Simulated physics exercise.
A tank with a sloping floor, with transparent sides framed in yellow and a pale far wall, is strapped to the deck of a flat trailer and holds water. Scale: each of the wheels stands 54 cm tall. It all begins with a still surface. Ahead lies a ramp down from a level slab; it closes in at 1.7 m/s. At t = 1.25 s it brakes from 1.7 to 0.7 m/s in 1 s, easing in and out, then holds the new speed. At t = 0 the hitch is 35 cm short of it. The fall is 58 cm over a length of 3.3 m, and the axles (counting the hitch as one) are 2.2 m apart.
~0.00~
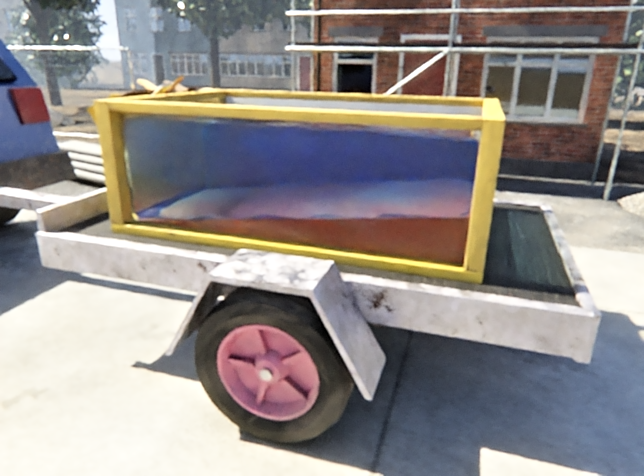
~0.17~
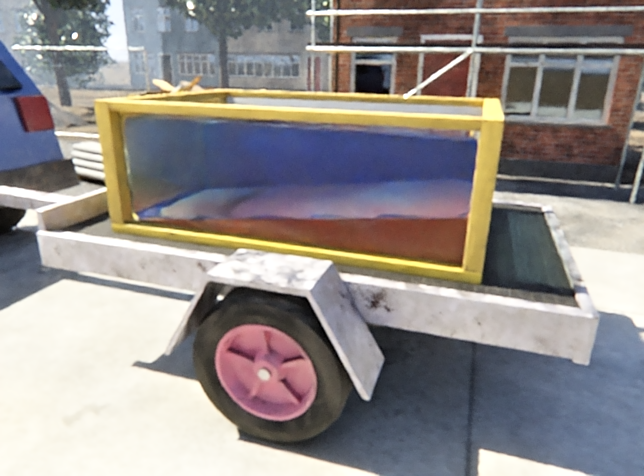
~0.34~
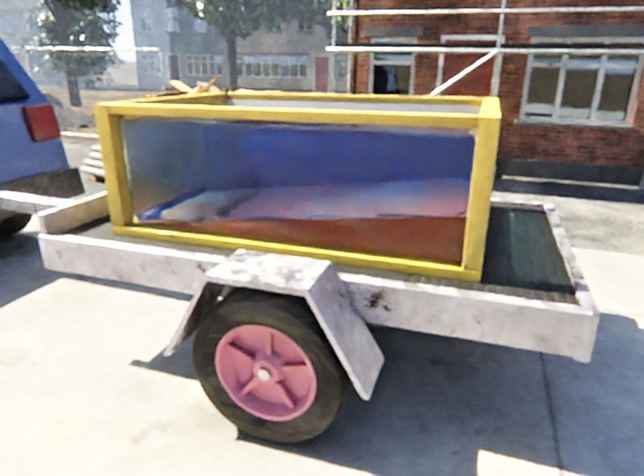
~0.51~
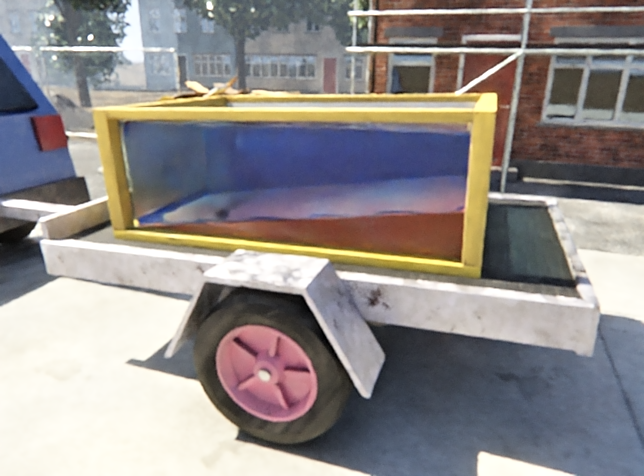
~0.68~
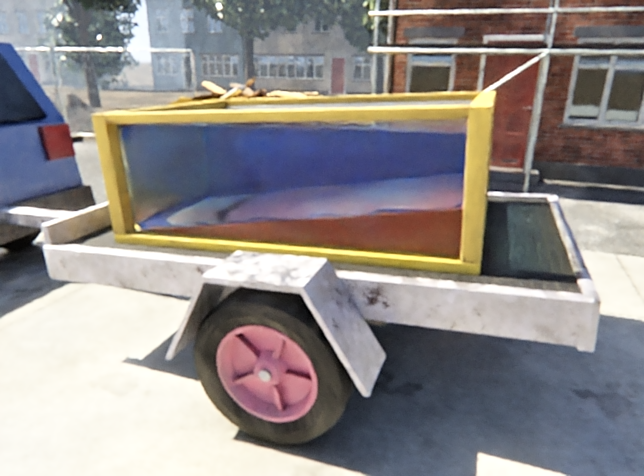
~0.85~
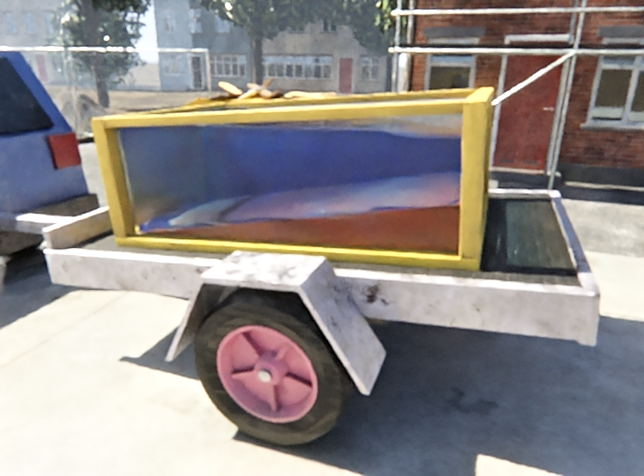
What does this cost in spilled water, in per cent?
Roughly 22 per cent of the water is lost.
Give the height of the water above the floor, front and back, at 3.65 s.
Front 40 cm, back 26 cm.
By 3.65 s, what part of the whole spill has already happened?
Some 100 per cent by then.
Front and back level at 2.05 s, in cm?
About 62 cm in front and 18 cm behind.
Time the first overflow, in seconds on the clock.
Around 1.5 s.
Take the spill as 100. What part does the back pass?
About 0 per cent.
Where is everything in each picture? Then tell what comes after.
In the first picture, the surface is at (155, 116) by the front wall; at (452, 133) by the back wall; it lies level with the rim line; the front is on the left, levels are read along the near wall; a wheel hub at (262, 380).
In the second picture, the surface is at (155, 116) by the front wall; at (451, 133) by the back wall; it lies level with the rim line.
In the third picture, the surface is at (154, 118) by the front wall; at (449, 131) by the back wall; it lies level with the rim line.
In the fourth picture, the surface is at (153, 121) by the front wall; at (445, 127) by the back wall; it lies level with the rim line; the tank is 2° nose down.
In the fifth picture, the surface is at (442, 129) by the back wall; it lies level with the rim line; the tank is 4° nose down.
In the sixth picture, the surface is at (438, 133) by the back wall; it climbs 4° towards the front; a wheel hub at (260, 382); the tank is 5° nose down.
After 2.05 s the surface is 62 cm up at the front and 18 cm at the back; 8 per cent is out, over the front.
After 3.65 s the surface is 40 cm up at the front and 27 cm at the back; 21 per cent is out, over the front.
After 5.55 s the surface is 35 cm up at the front and 30 cm at the back; 22 per cent is out, over the front.
After 7.99 s 22 per cent is out, over the front, 82 of 377 litres.
